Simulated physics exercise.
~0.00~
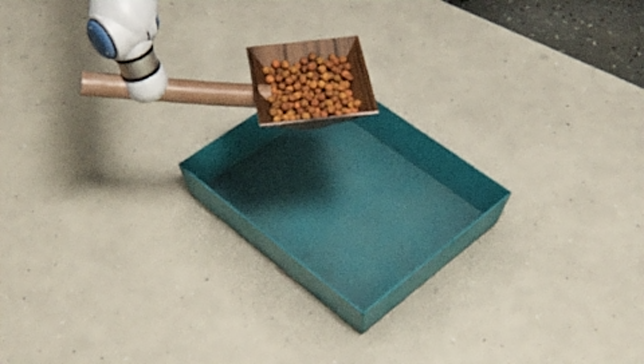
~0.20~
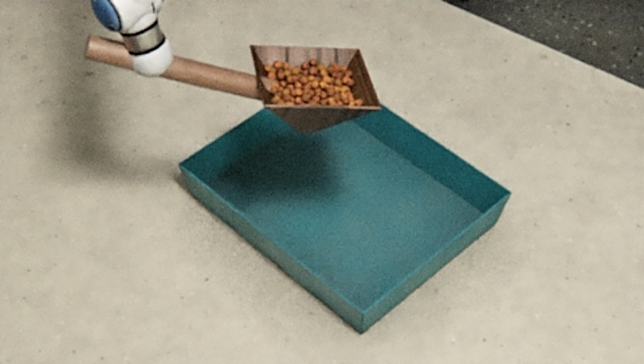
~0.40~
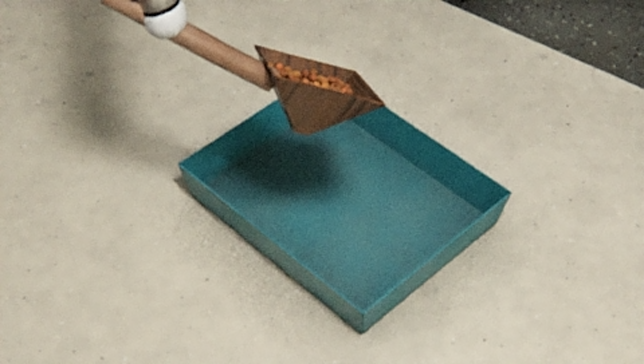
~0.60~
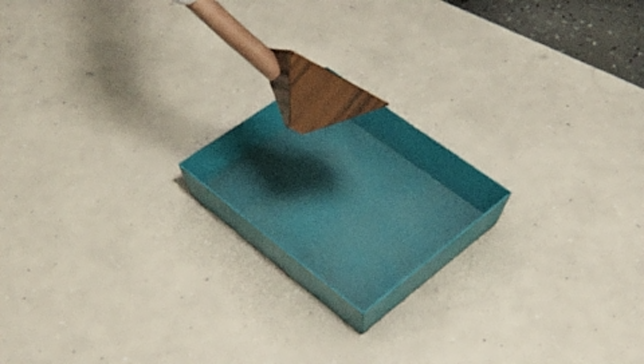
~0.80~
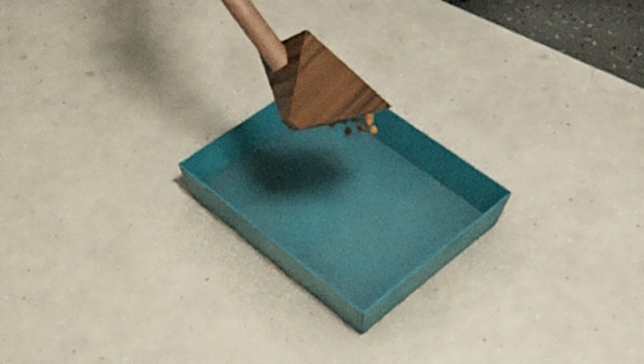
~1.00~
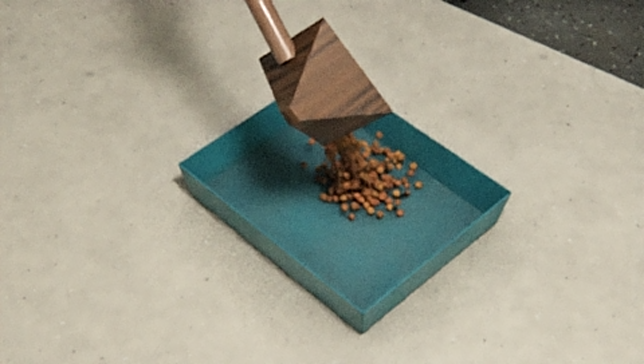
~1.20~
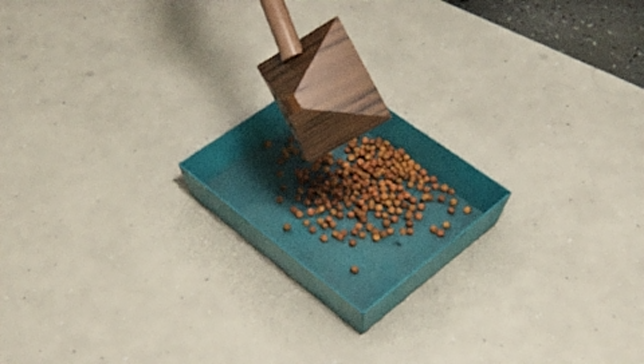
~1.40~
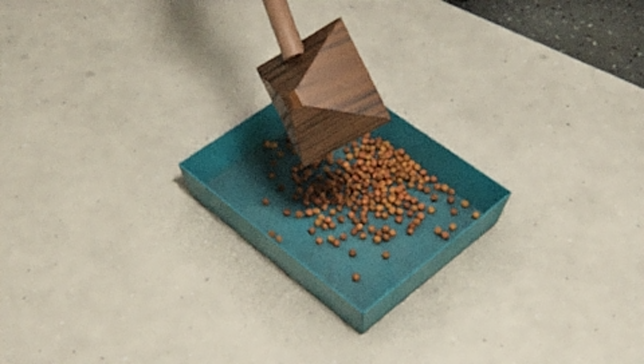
A robot arm tips a wooden scoop, spilling brown balls that settle across a teal tray.
